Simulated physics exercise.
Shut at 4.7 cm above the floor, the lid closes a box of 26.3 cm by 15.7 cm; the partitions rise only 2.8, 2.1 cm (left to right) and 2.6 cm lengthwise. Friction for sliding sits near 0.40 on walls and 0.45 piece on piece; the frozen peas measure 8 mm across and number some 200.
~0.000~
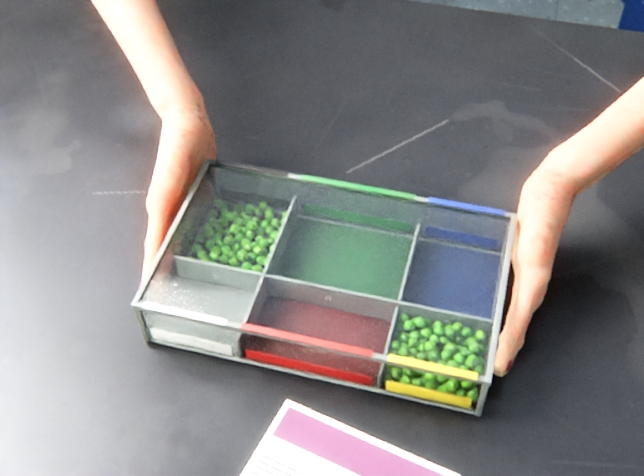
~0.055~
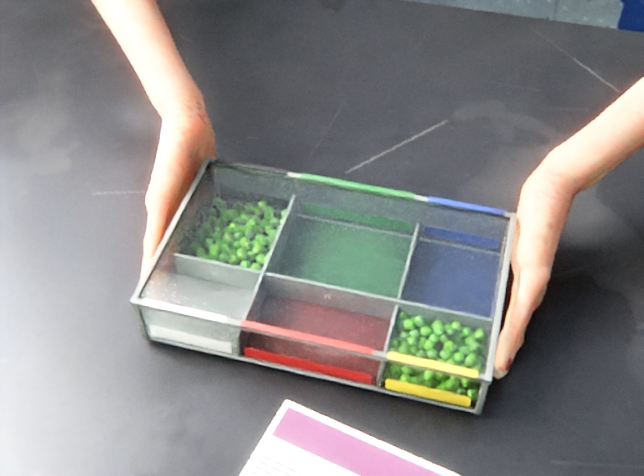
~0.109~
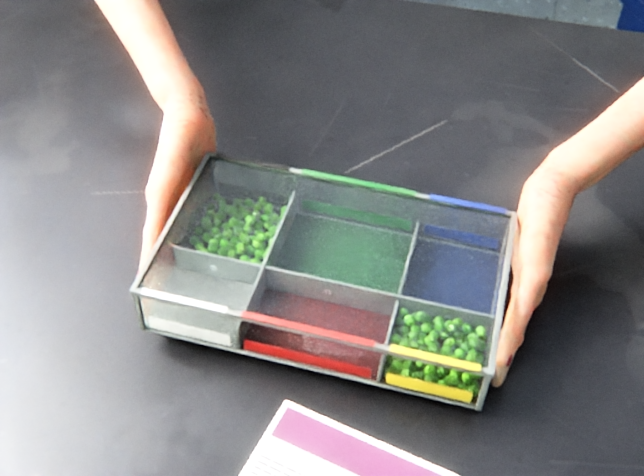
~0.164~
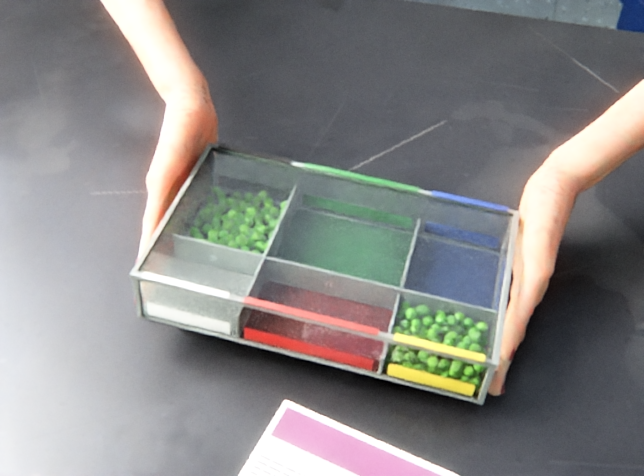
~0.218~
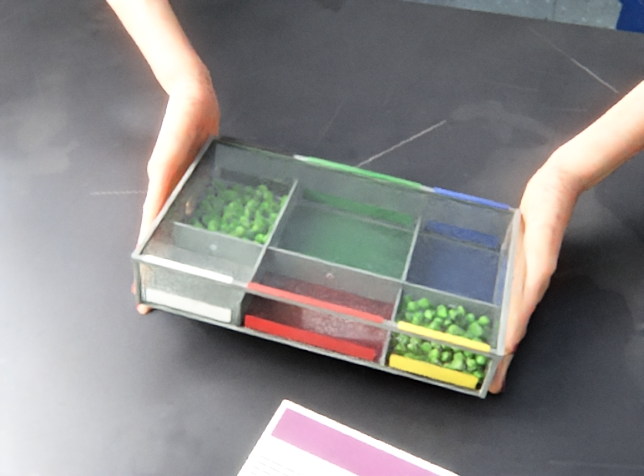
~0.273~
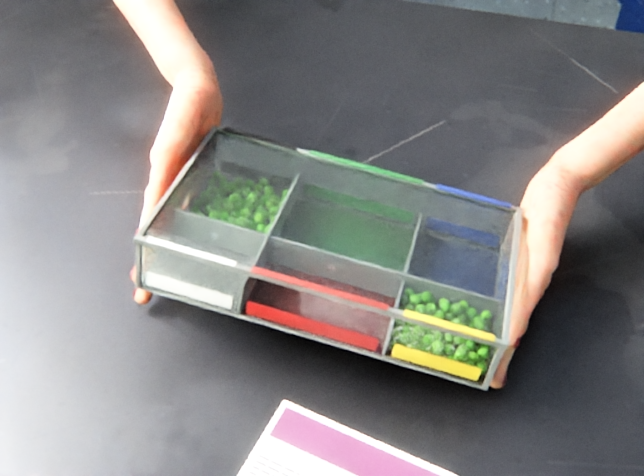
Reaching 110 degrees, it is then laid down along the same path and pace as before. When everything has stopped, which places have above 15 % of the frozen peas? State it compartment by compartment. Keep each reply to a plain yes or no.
Here goes: Red compartment no; blue compartment yes; green compartment no; yellow compartment no; white compartment no; black compartment yes.
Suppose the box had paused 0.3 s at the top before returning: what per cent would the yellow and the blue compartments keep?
Final amounts would be yellow 10% and blue 55%.
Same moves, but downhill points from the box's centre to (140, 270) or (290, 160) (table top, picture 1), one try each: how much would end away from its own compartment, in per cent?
The share comes to roughly 60 in a hundred, then roughly 55 in a hundred.
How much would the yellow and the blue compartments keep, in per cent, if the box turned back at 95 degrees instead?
You'd get yellow at 20 % and blue at 45 %.
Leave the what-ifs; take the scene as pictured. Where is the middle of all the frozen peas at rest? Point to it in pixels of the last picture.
After settling, the middle sits near (453, 262).
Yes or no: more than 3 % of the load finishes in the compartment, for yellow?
Yellow: It does.
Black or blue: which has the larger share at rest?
Result: Blue has more.
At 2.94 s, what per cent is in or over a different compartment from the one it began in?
Some 65 percent.
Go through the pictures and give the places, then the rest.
Box tilt 0 degrees, front corners at (138, 304) and (486, 379); yellow 55 %, black 45 %, in the first frame.
Box tilt 1 degrees, front corners at (137, 300) and (486, 377), in the second frame.
Box tilt 3 degrees, front corners at (137, 290) and (488, 371), lowest corner right back, in the third frame.
Box tilt 6 degrees, front corners at (137, 274) and (492, 361), lowest corner right back, in the fourth frame.
Box tilt 10 degrees, front corners at (139, 257) and (497, 352), lowest corner right back, in the fifth frame.
Box tilt 13 degrees, front corners at (141, 239) and (502, 342), lowest corner right back; yellow 55 %, black 45 %. Its pace works out near 60 degrees a second, in the sixth frame.
After 1.88 s, tilt 110 degrees; blue 30 %, green 5 %, yellow 30 %, black 35 %.
After 2.94 s, tilt 51 degrees; blue 60 %, green 5 %, yellow 10 %, black 25 %.
After 3.98 s, tilt 0 degrees; blue 60 %, green 5 %, yellow 10 %, black 25 %.
In the end, at 4.8 s, red 0 %, blue 60 %, green 5 %, yellow 10 %, white 0 %, black 25 %.
